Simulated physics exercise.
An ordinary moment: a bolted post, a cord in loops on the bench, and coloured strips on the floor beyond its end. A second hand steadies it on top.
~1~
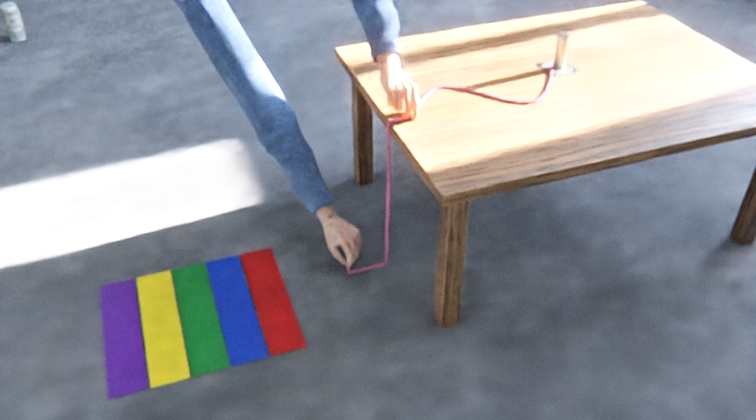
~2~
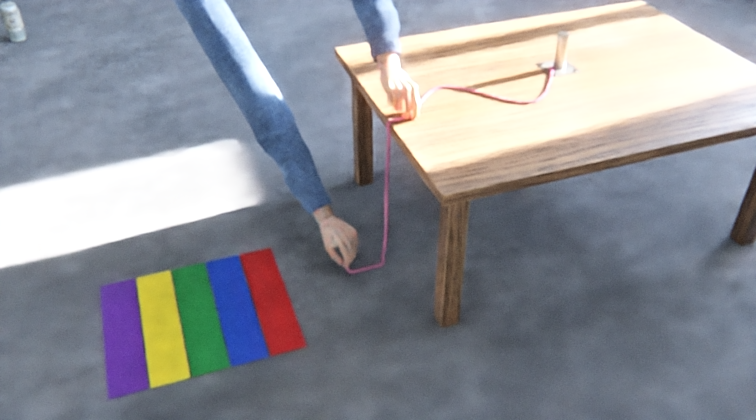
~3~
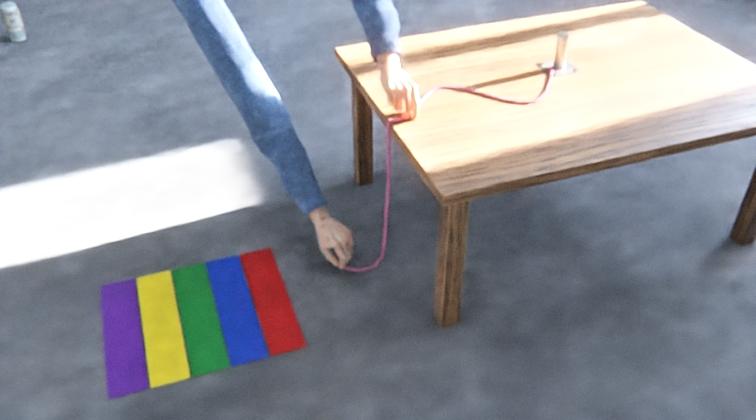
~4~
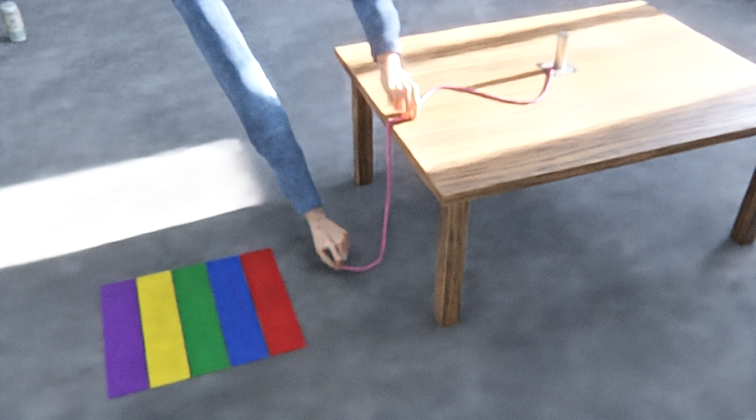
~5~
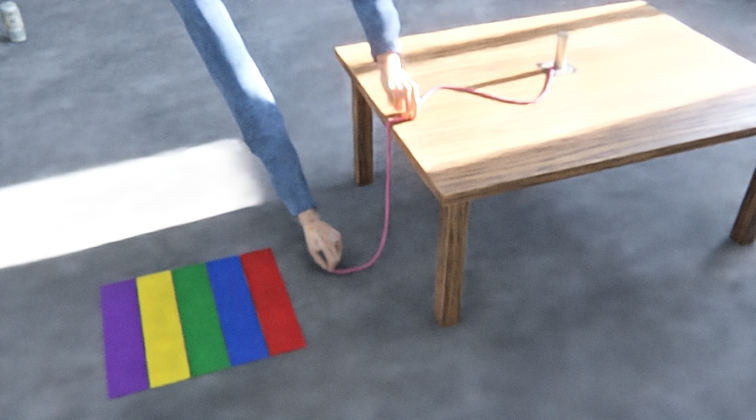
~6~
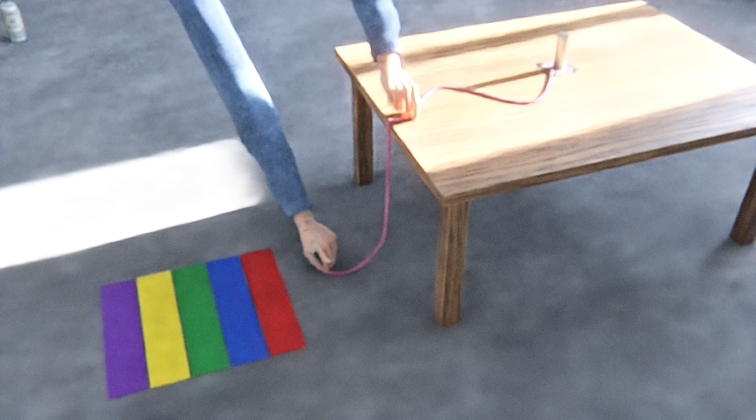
Beside a wooden table on a grey floor, one hand held a pinkish-red cord at the table's edge while the other drew its low end slightly left, toward the red strip of a coloured mat.
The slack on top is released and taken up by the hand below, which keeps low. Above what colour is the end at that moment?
The end stops over the yellow strip.
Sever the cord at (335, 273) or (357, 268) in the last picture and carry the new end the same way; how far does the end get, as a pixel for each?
Try by try, around (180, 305) and (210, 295).
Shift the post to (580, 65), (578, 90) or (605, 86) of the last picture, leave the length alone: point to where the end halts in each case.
The places are (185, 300), (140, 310) and (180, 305).
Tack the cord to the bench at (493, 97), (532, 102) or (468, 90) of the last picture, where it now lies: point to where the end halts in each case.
About (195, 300), (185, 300) and (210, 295).
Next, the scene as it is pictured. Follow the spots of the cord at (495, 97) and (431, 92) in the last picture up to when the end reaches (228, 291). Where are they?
Near (458, 96) and (397, 115).
Soon after, end near (228, 291); over blue.
Then, end near (182, 302); over green.
At full stretch, end near (154, 309); over yellow. It gets as far as the yellow strip.
